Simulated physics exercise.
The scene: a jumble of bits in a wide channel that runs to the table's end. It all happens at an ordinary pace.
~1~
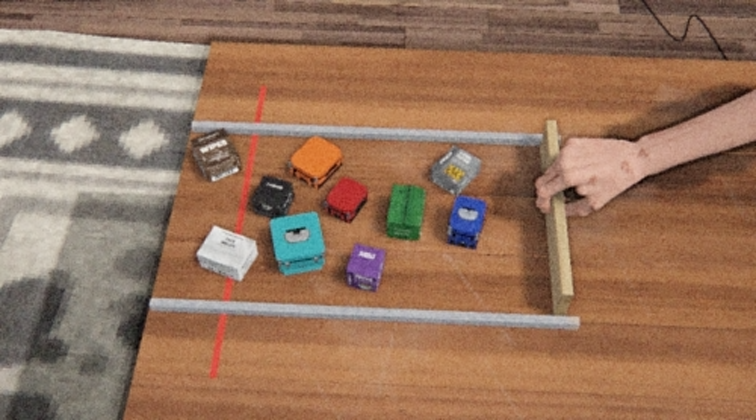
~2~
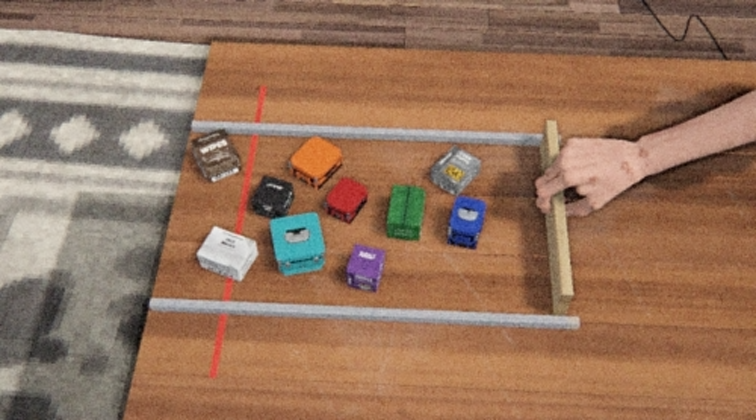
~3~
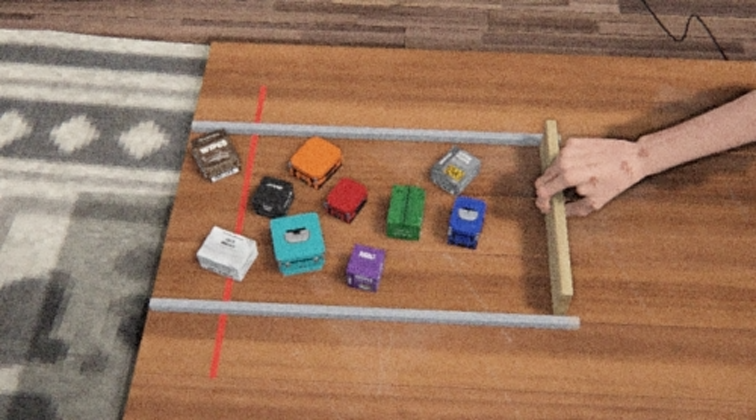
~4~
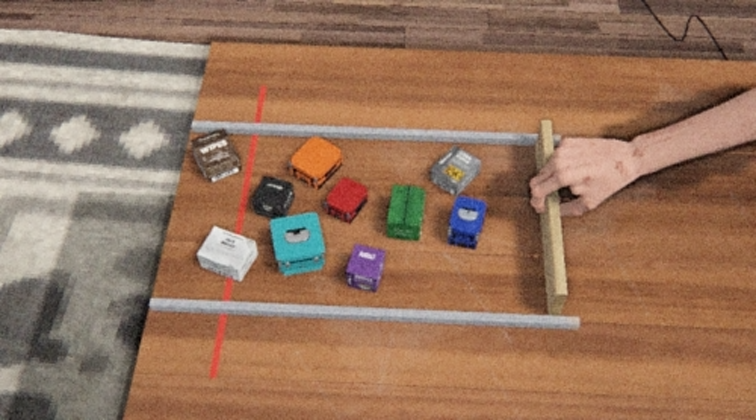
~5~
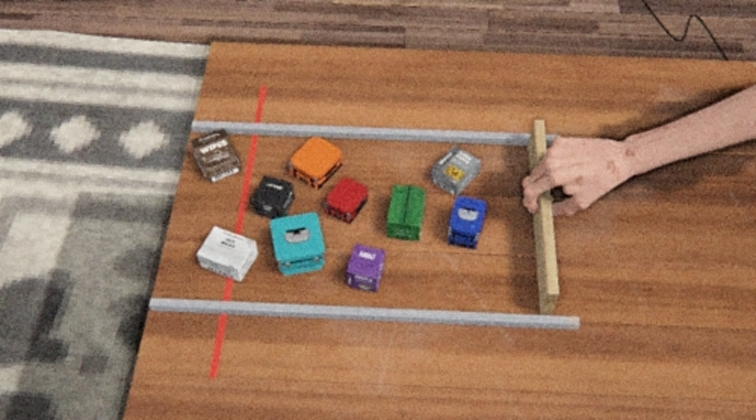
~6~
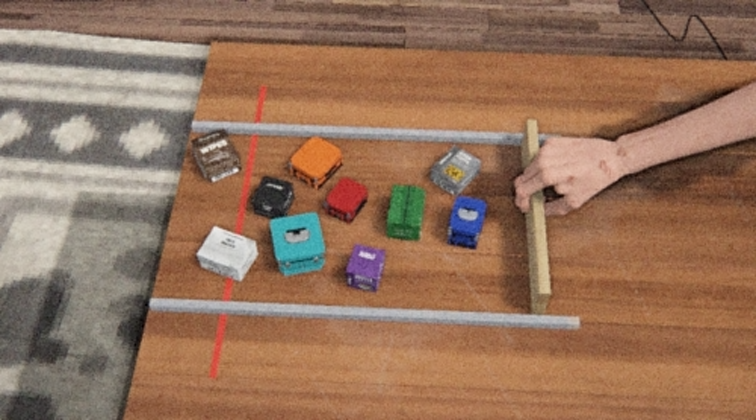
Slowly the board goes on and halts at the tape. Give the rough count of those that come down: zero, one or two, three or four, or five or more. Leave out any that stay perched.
The number that fall off is three or four.
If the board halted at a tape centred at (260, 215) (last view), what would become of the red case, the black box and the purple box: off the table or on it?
The red case remains up; the black box falls; the purple box does not fall.
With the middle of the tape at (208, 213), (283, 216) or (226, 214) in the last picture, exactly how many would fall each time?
Down on the floor: 7, 0 and 4.
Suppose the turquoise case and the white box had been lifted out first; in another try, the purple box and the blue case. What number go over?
First 3, then 2.
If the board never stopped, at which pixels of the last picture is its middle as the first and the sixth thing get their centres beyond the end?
Its middle is around (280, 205) and later (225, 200).
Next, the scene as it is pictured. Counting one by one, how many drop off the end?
Fallen: 4.
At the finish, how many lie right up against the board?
3 of them.
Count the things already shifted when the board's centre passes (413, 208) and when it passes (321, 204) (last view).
First 4, then 9.
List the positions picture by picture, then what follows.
Brown box (216, 155); white box (228, 254); black box (274, 198); board (555, 214); tape (241, 214), in the first picture.
White box (228, 254); board (555, 214), in the second picture.
Black box (274, 198); grey box (456, 171), in the third picture.
Brown box (216, 155); red case (347, 201), in the fourth picture.
White box (228, 254); purple box (366, 269), in the fifth picture.
Brown box (216, 155); white box (228, 254); black box (274, 198); board (534, 213); tape (241, 214), in the sixth picture.
A little later, none off yet; brown box at rest near (216, 155); white box at rest near (228, 254); black box at rest near (274, 198).
When it is over, the number that fall off is three or four; down, red case, black box, white box and brown box.
